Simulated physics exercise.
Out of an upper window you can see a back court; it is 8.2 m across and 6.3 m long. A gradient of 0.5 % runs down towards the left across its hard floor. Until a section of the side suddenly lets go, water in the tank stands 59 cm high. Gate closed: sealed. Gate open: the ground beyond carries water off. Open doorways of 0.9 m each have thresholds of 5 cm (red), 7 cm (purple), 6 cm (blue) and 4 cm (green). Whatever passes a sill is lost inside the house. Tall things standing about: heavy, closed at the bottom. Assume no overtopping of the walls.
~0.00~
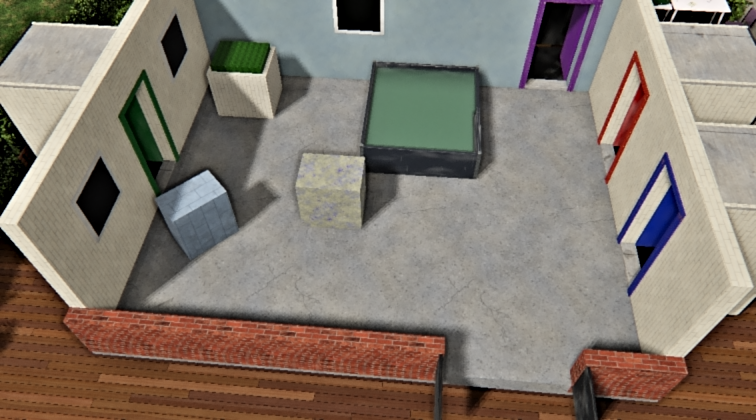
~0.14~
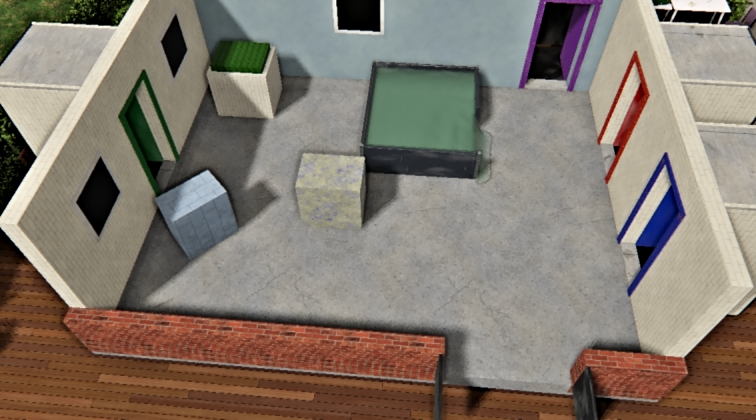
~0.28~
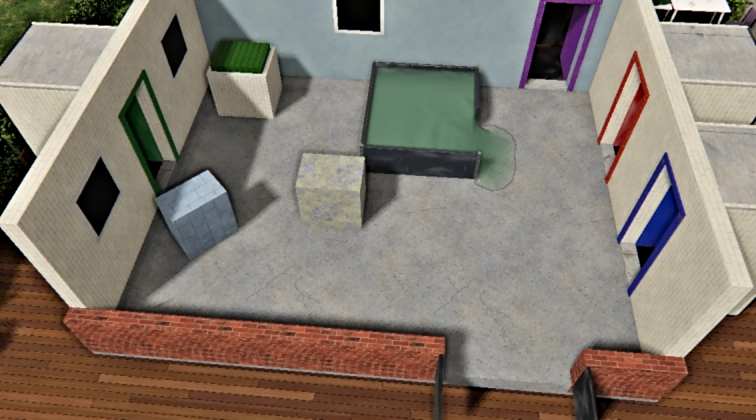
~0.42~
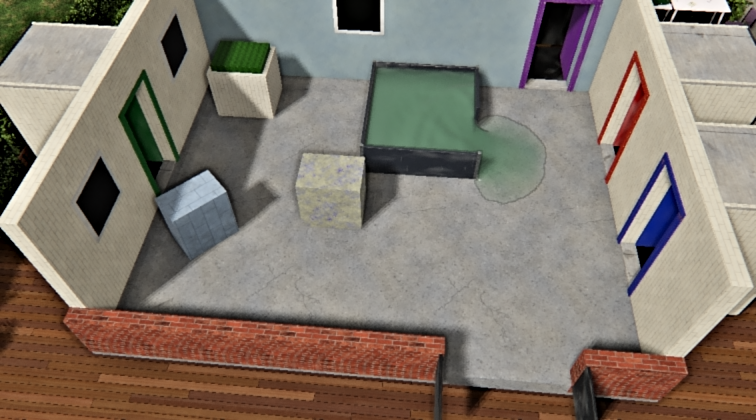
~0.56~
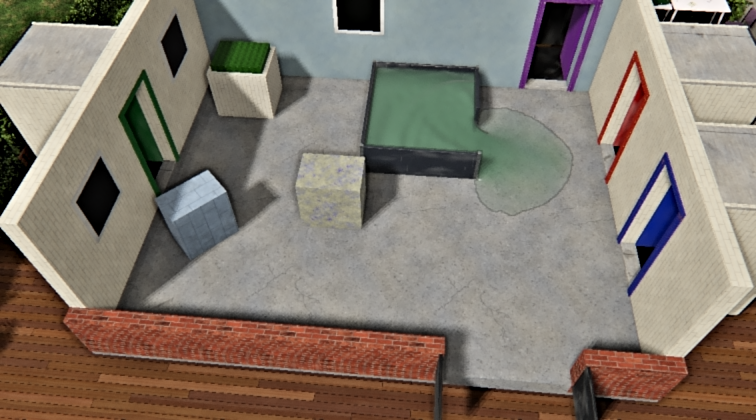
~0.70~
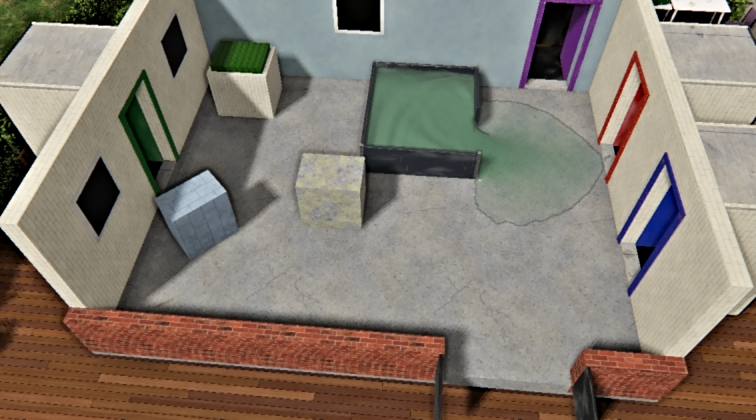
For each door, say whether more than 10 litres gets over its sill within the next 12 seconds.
At the red door the water let in will surpass the limit. At the purple door the water let in will surpass the limit. At the blue door the water let in will surpass the limit. At the green door the water let in will remain short of the limit.
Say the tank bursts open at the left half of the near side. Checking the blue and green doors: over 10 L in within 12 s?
Compared with the limit, blue is lower and green is higher.
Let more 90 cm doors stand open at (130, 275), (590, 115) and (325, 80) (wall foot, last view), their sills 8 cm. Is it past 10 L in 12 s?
In turn: Short of it, beyond it, short of it.
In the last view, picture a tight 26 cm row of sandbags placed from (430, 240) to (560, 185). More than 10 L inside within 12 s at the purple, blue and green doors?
Then the purple door is too much, the blue door is fine, and the green door is fine.
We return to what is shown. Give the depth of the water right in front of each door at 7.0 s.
Depths in cm: Red 13, purple 9, blue 7, green 0.
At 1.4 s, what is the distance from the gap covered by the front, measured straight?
That comes to near 3.0 m out.
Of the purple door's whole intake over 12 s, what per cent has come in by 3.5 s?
I'd put it at about 25 per cent by that point.
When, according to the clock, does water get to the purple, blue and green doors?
Purple = 1.2 s, blue = 1.6 s, green = 12.0 s.
After 1.4 s water covers 20 % of the floor and is deepest (36 cm) near (478, 165); red door 13 cm at the sill, 64 L in, purple door 3 cm at the sill, 0 L in, blue door not reached, green door not reached.
After 2.2 s water covers 25 % of the floor and is deepest (29 cm) near (606, 188); red door 21 cm at the sill, 188 L in, purple door 9 cm at the sill, 0 L in, blue door 15 cm at the sill, 7 L in, green door not reached.
After 3.5 s water covers 30 % of the floor and is deepest (24 cm) near (631, 374); red door 20 cm at the sill, 358 L in, purple door 11 cm at the sill, 11 L in, blue door 10 cm at the sill, 34 L in, green door not reached.
After 7.0 s water covers 55 % of the floor and is deepest (14 cm) near (644, 375); red door 13 cm at the sill, 546 L in, purple door 9 cm at the sill, 38 L in, blue door 7 cm at the sill, 49 L in, green door not reached.
After 12.0 s water covers 75 % of the floor and is deepest (8 cm) near (615, 350); red door 7 cm at the sill, 618 L in, purple door 6 cm at the sill, 44 L in, blue door 5 cm at the sill, 51 L in, green door 1 cm at the sill, 0 L in.
